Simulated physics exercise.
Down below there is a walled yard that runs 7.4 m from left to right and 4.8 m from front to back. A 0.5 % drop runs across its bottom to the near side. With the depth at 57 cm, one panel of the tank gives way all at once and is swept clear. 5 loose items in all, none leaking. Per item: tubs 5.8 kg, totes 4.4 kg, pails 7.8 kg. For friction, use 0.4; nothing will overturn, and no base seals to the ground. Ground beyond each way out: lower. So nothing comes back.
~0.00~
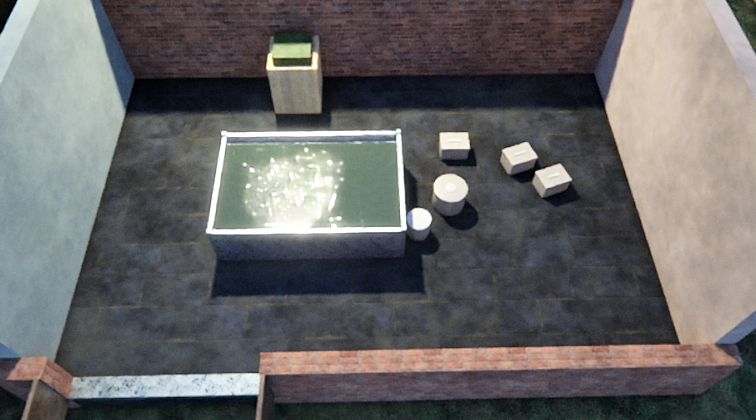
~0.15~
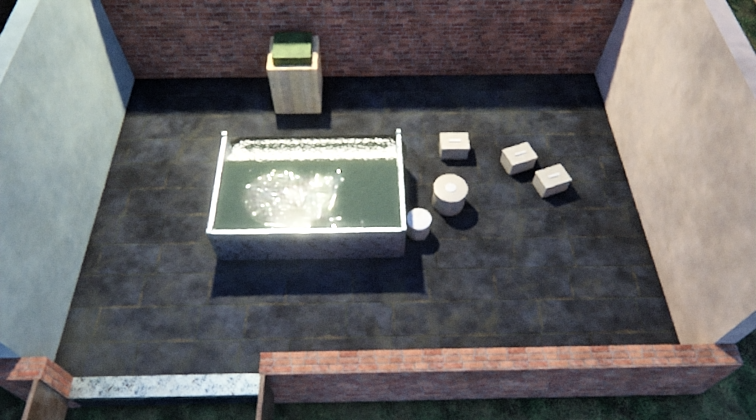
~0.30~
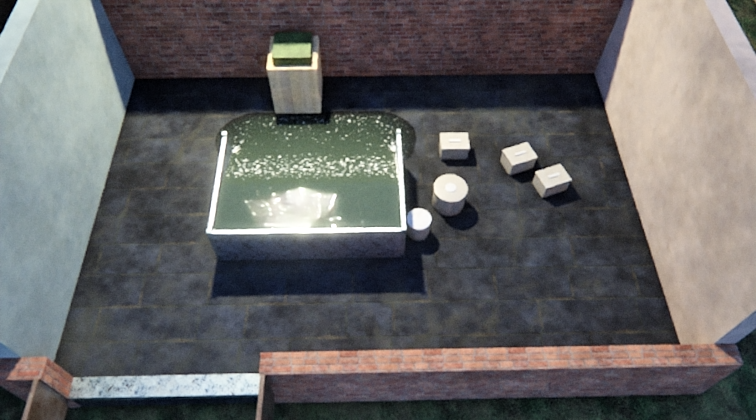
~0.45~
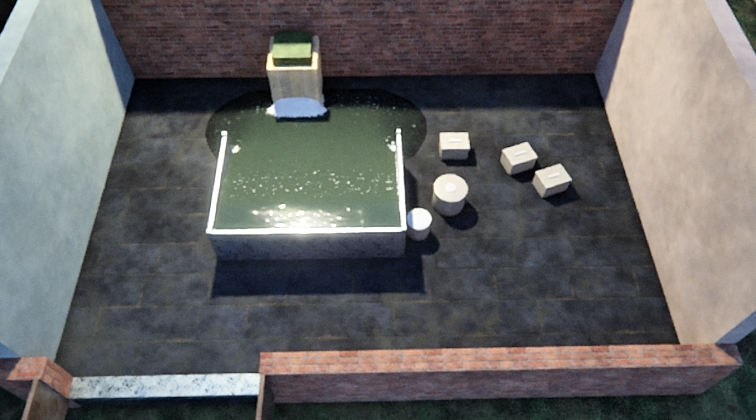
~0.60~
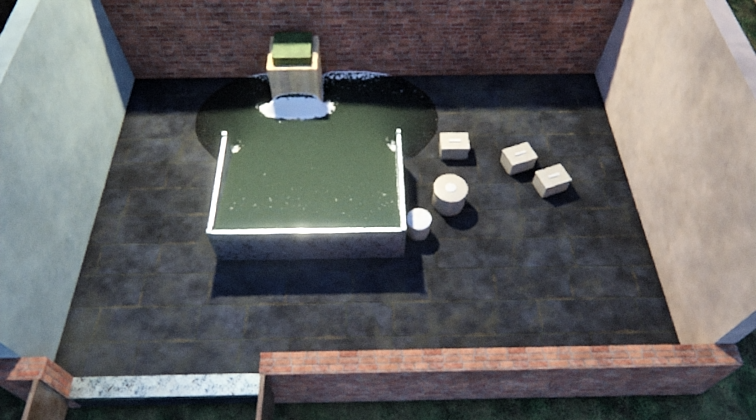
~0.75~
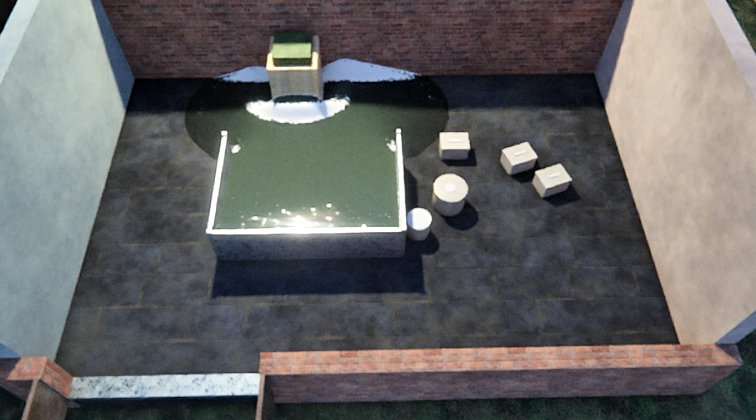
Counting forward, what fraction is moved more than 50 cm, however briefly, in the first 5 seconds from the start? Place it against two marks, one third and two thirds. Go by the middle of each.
The tally will land in the middle bracket.
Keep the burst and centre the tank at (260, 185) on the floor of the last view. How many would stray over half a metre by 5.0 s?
Then 0.
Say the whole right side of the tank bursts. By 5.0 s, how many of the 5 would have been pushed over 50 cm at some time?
Then the count would be 5.
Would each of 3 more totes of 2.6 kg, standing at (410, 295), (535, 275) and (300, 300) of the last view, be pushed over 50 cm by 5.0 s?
Result, one by one: Not exceeded, not exceeded and not exceeded.
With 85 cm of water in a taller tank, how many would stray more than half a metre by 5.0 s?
Under that setup the answer is 3.
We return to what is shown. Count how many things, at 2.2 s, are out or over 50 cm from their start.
0.
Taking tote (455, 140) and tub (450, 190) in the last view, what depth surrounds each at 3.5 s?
2 and 0 cm.
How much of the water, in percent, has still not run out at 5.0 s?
96 % or so.
After 1.1 s 0 of 5 are over 50 cm from their spots; 0 afloat.
After 2.2 s 0 of 5 are over 50 cm from their spots; 0 afloat.
After 3.5 s 2 of 5 are over 50 cm from their spots; 0 afloat.
After 5.0 s 3 of 5 are over 50 cm from their spots, and 3 have been at some point; 0 afloat.
